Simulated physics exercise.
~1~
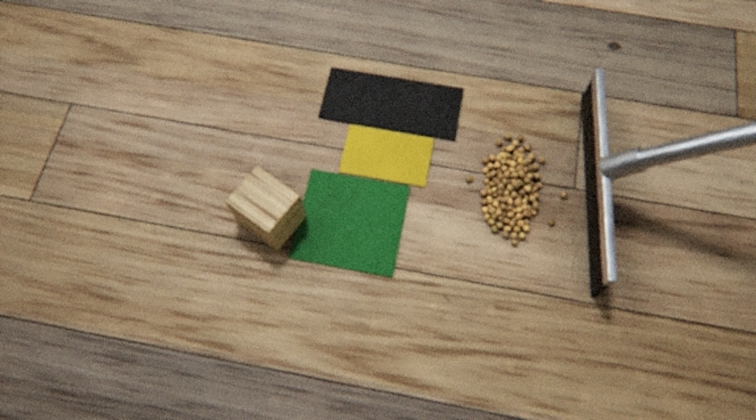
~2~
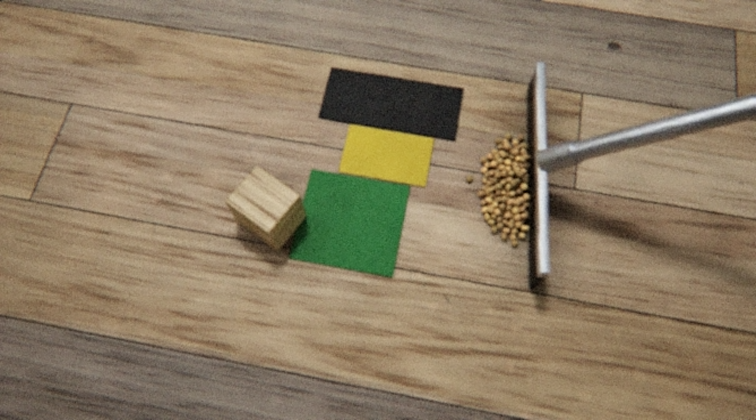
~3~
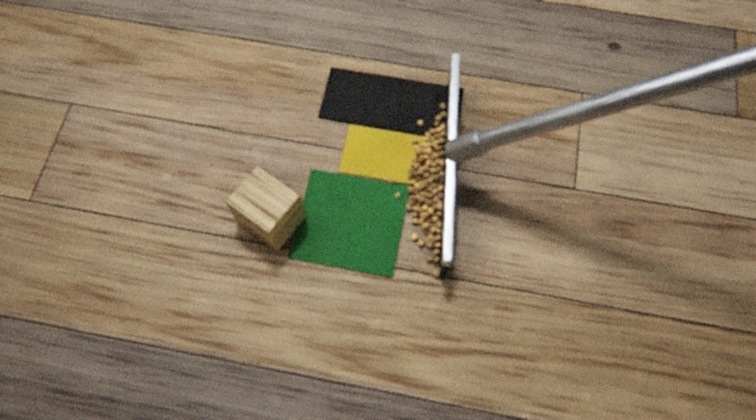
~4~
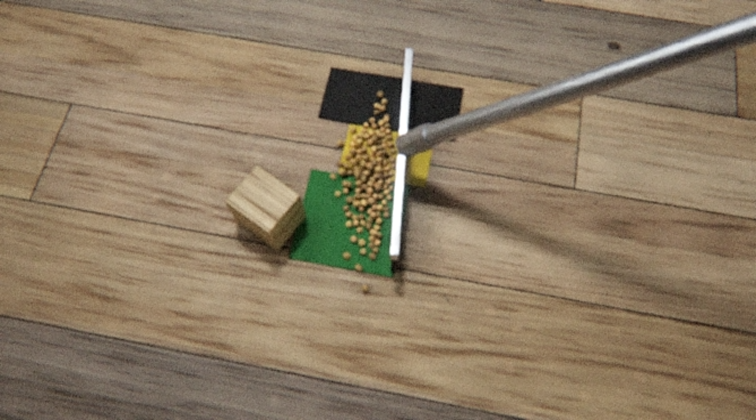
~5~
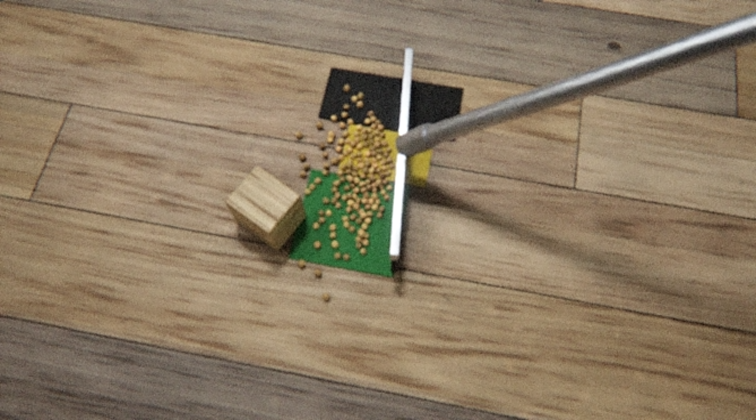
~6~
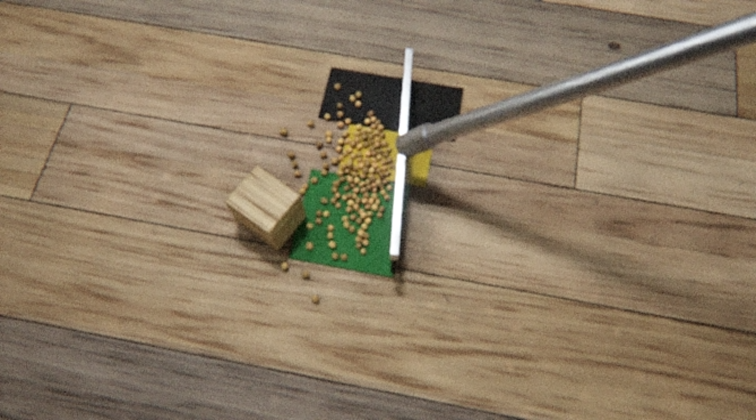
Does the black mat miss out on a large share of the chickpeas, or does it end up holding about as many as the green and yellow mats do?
The black mat misses out, catching only a small share of the chickpeas. The green and yellow mats each end up with a clearly larger share.
